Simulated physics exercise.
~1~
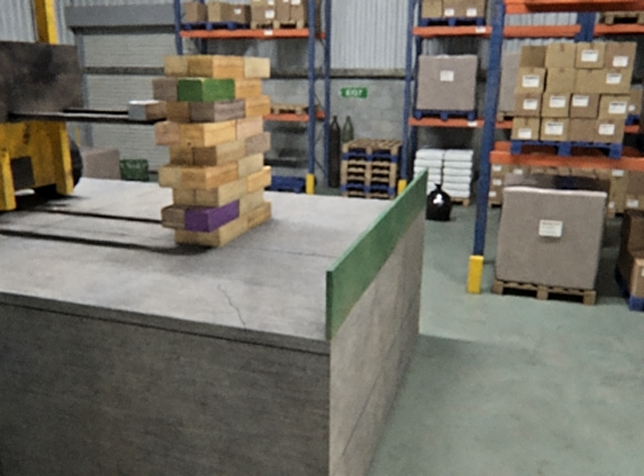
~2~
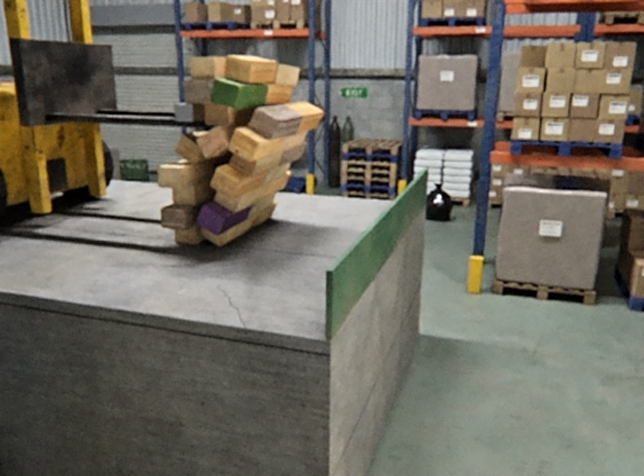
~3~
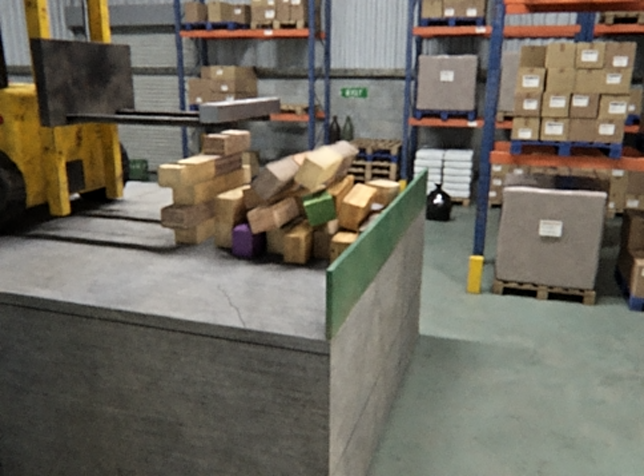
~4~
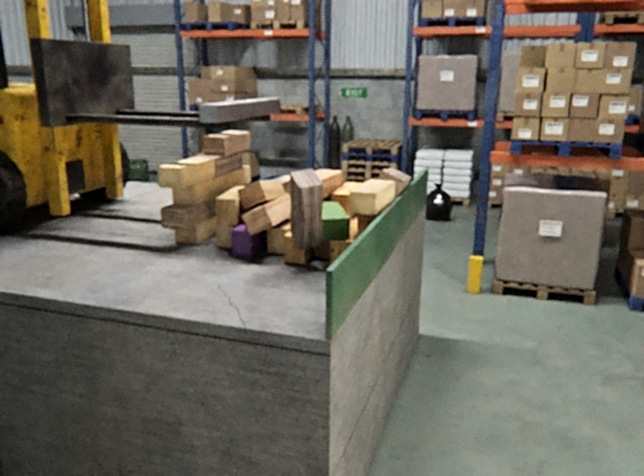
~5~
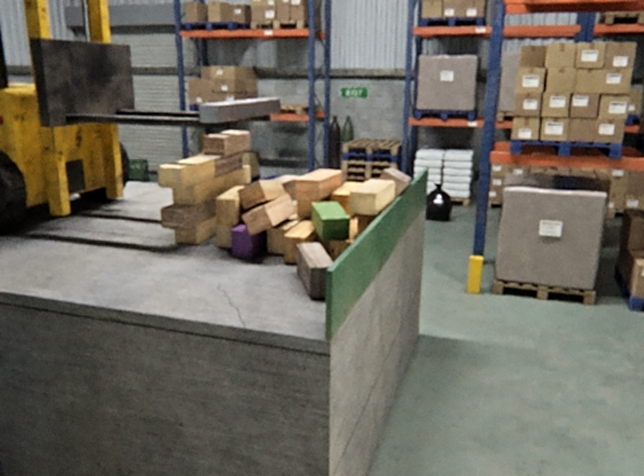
In a warehouse, a lift truck's beam topples stacked wooden blocks against a low green board.
